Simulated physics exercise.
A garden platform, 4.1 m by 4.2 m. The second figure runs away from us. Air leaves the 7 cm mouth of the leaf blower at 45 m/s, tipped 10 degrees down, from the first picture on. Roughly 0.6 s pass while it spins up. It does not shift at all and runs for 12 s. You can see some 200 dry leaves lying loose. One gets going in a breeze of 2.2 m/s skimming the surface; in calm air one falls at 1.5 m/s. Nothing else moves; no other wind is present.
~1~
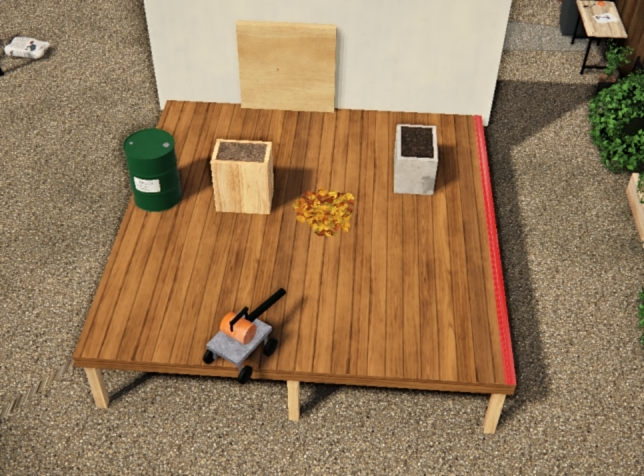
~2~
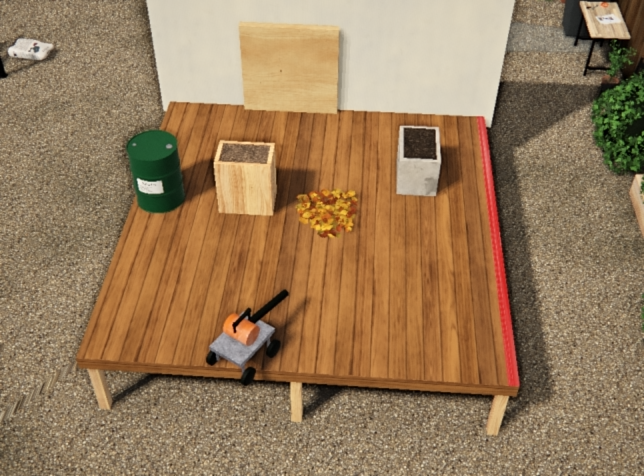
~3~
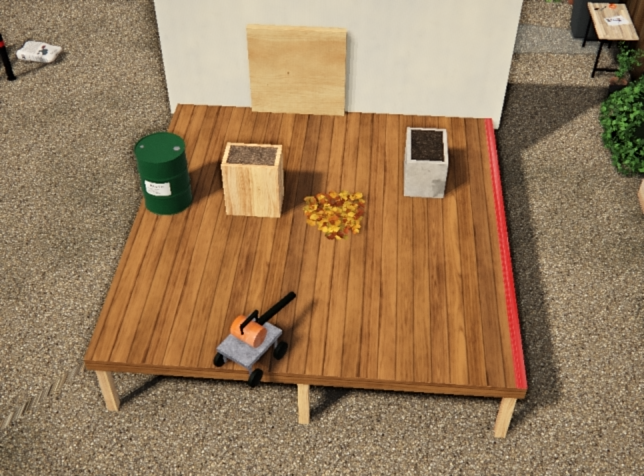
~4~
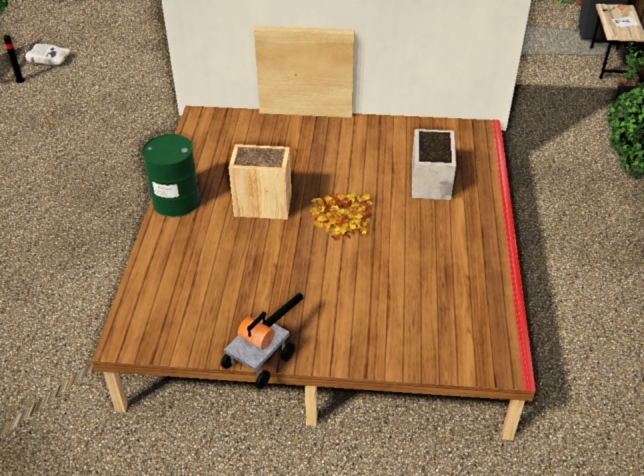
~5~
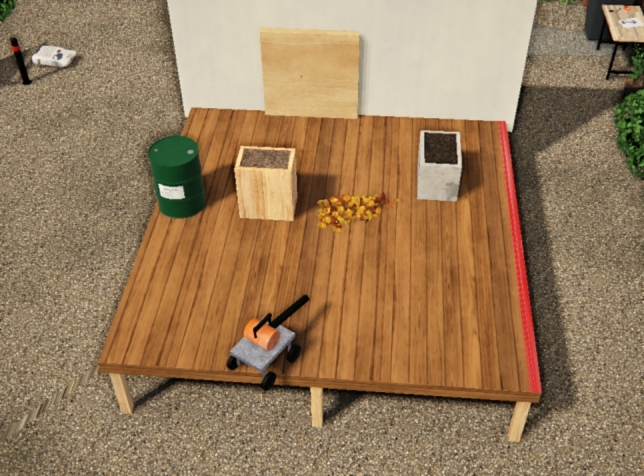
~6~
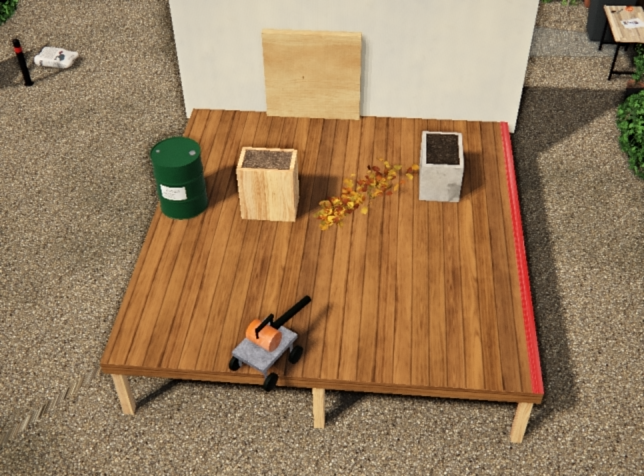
A raised wooden deck with a red right edge stands on gravel before a pale wall, seen from above at an angle. A green barrel, a wooden planter and a grey planter stand toward the back, a board leans behind, and an orange-and-grey blower sits at the front near yellow-brown leaves. The view drifts slightly left while the leaves, still at first, spread rightward and back toward the grey planter.
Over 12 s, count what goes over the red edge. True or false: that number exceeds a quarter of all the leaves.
False.
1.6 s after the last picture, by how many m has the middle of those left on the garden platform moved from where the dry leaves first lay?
Around 1.4 m away.
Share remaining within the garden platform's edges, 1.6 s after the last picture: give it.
About 90 % remain.
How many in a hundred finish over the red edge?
It ends up close to 5 in a hundred.
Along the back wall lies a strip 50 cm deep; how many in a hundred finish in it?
That works out to some 60 %.
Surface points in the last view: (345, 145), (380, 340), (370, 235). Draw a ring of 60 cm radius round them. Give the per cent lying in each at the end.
Taking the spots one by one, around 60 %, 0 % and 0 %.
Then, 1.6 s after the last picture the count stands so, 6 % are over the red edge; the middle of those still in play is near (359, 143).
Then, 3.0 s after the last picture the count stands so, 6 % are over the red edge; the middle of those still in play is near (354, 132).
Then, 5.8 s after the last picture the count stands so, 6 % are over the red edge; the middle of those still in play is near (358, 130).
Then, 11.1 s after the last picture, at the end, 6 % are over the red edge; the middle of those still in play is near (355, 128).
